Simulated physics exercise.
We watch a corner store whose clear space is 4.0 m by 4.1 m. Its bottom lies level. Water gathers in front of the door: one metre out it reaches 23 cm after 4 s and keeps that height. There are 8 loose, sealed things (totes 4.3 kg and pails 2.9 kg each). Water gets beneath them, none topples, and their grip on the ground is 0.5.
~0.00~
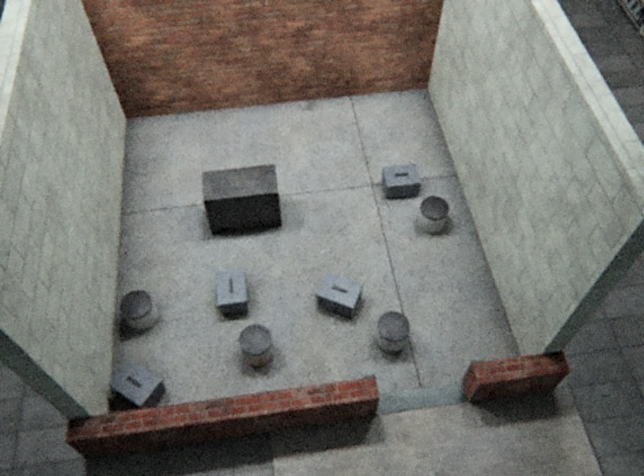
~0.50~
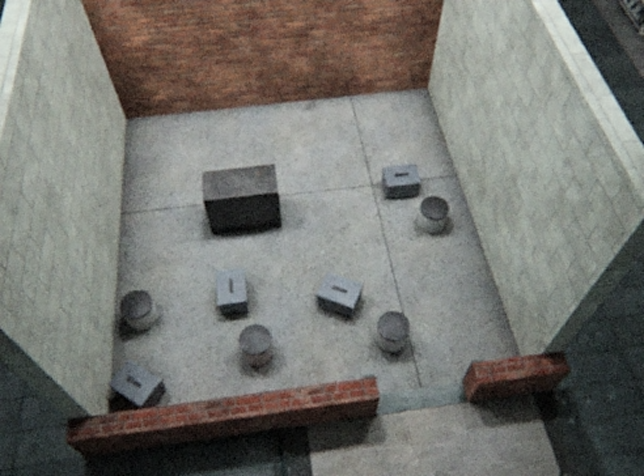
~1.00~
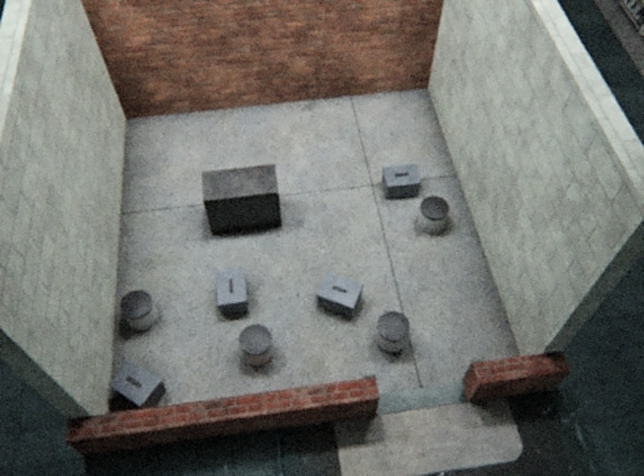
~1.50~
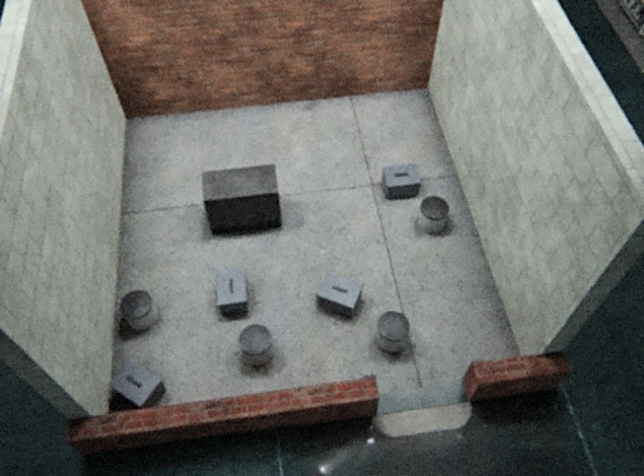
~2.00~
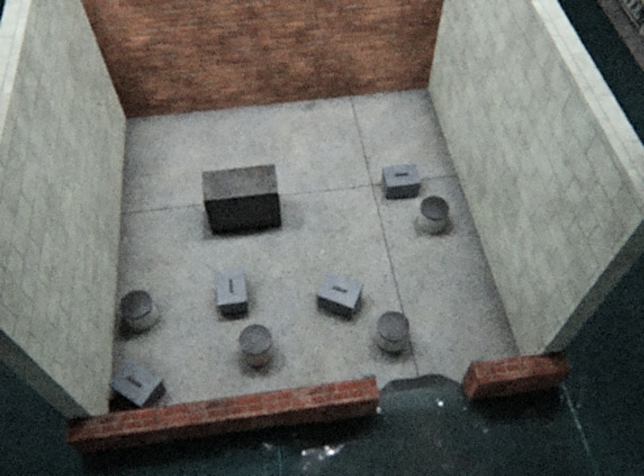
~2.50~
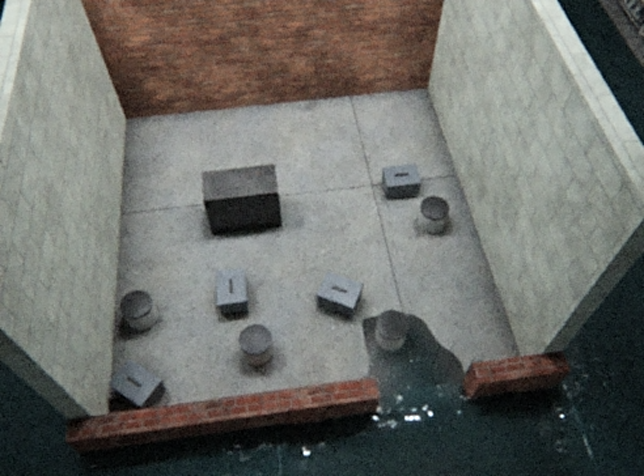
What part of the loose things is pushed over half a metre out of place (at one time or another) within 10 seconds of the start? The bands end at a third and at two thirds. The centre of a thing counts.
That comes to one to two thirds.
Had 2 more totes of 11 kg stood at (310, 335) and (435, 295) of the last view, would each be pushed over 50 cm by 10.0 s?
In that order: Under, over.
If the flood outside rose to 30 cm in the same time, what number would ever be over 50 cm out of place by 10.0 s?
Then 5.
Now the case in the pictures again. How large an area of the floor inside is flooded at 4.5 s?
Some 6.5 m2.
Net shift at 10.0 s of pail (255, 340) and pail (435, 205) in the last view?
In that order: 0 cm, 150 cm.
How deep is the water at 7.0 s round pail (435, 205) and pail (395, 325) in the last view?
About 13 and 12 cm.
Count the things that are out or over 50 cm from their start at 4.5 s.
2 of them.
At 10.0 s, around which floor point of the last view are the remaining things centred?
Near (220, 247).
After 3.5 s 1 of 8 are over 50 cm from their spots; 0 afloat.
After 4.5 s 2 of 8 are over 50 cm from their spots; 1 afloat.
After 7.0 s 4 of 8 are over 50 cm from their spots; 3 afloat.
After 10.0 s 4 of 8 are over 50 cm from their spots, and 4 have been at some point; 5 afloat.
